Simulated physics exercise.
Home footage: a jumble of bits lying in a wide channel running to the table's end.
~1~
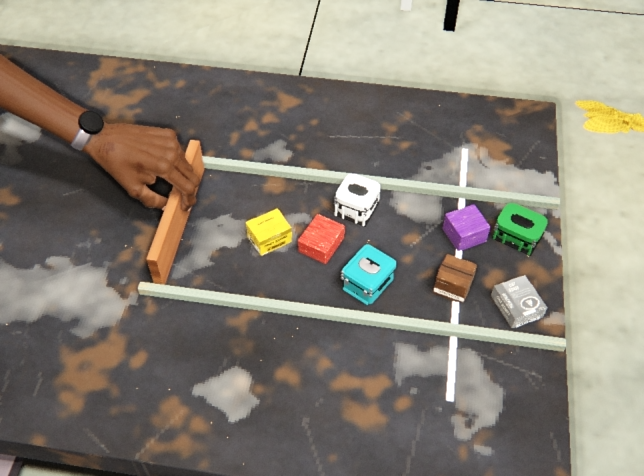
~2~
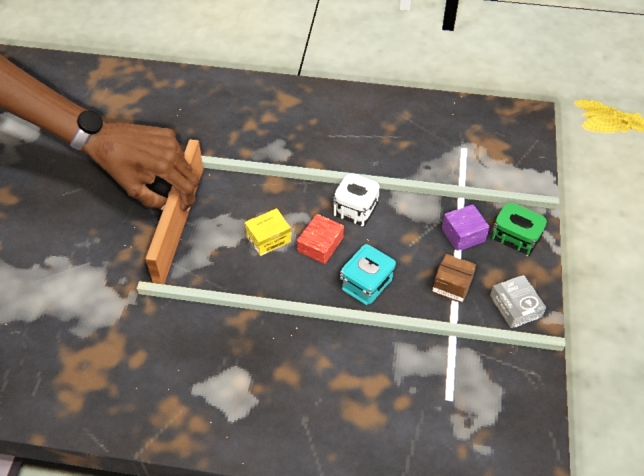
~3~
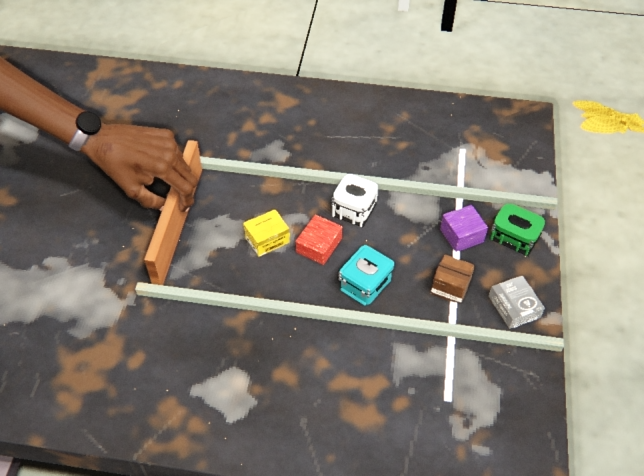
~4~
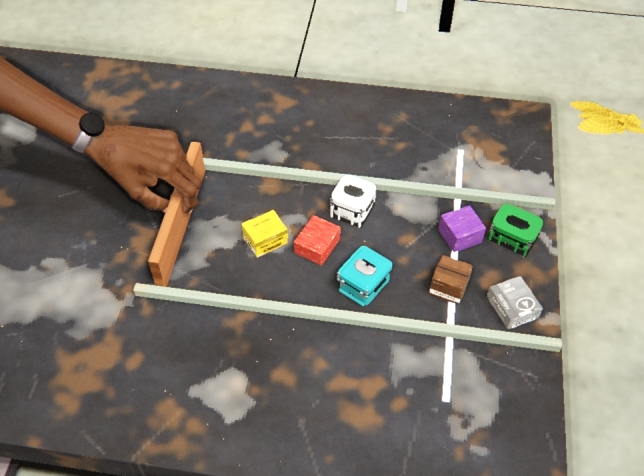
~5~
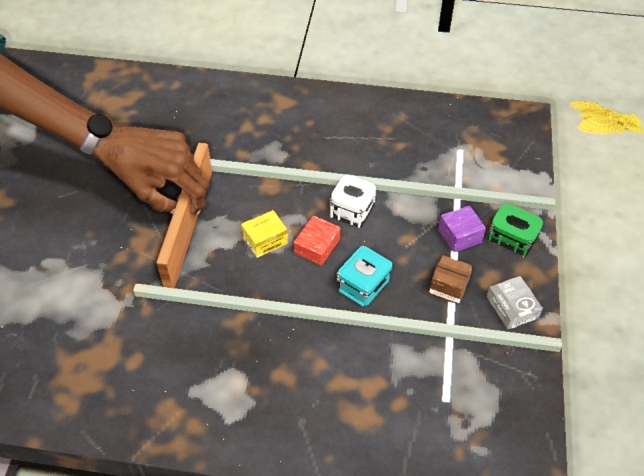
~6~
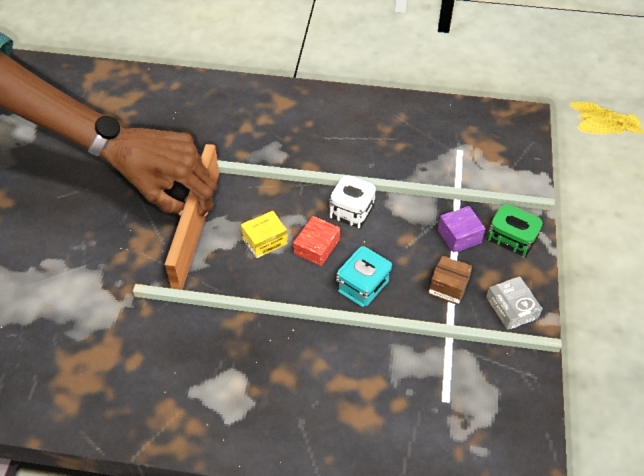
A hand held an orange board still at the left end of a channel, then slid it slightly right toward the scattered colourful boxes and blocks, which stayed in place around the white tape.
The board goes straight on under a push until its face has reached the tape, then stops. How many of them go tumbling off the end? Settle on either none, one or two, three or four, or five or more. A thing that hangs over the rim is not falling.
The number that falls off comes to zero.
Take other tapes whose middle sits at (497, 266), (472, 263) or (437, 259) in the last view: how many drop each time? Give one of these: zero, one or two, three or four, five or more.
One or two; one or two; none.
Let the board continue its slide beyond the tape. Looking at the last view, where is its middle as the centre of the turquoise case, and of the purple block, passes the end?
Near (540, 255) in the first case, near (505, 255) in the other.
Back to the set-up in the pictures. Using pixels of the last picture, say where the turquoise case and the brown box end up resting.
I'd put one close to (476, 307) and the other close to (515, 309).
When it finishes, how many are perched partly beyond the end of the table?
The number would be 1.
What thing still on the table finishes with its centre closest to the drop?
The grey box winds up nearest.
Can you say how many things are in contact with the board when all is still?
Tally at the end: 3.
A little later, none off yet; green case at rest near (515, 230); grey box at rest near (514, 303); purple block at rest near (461, 229).
When it is over, the number that fall off is zero.
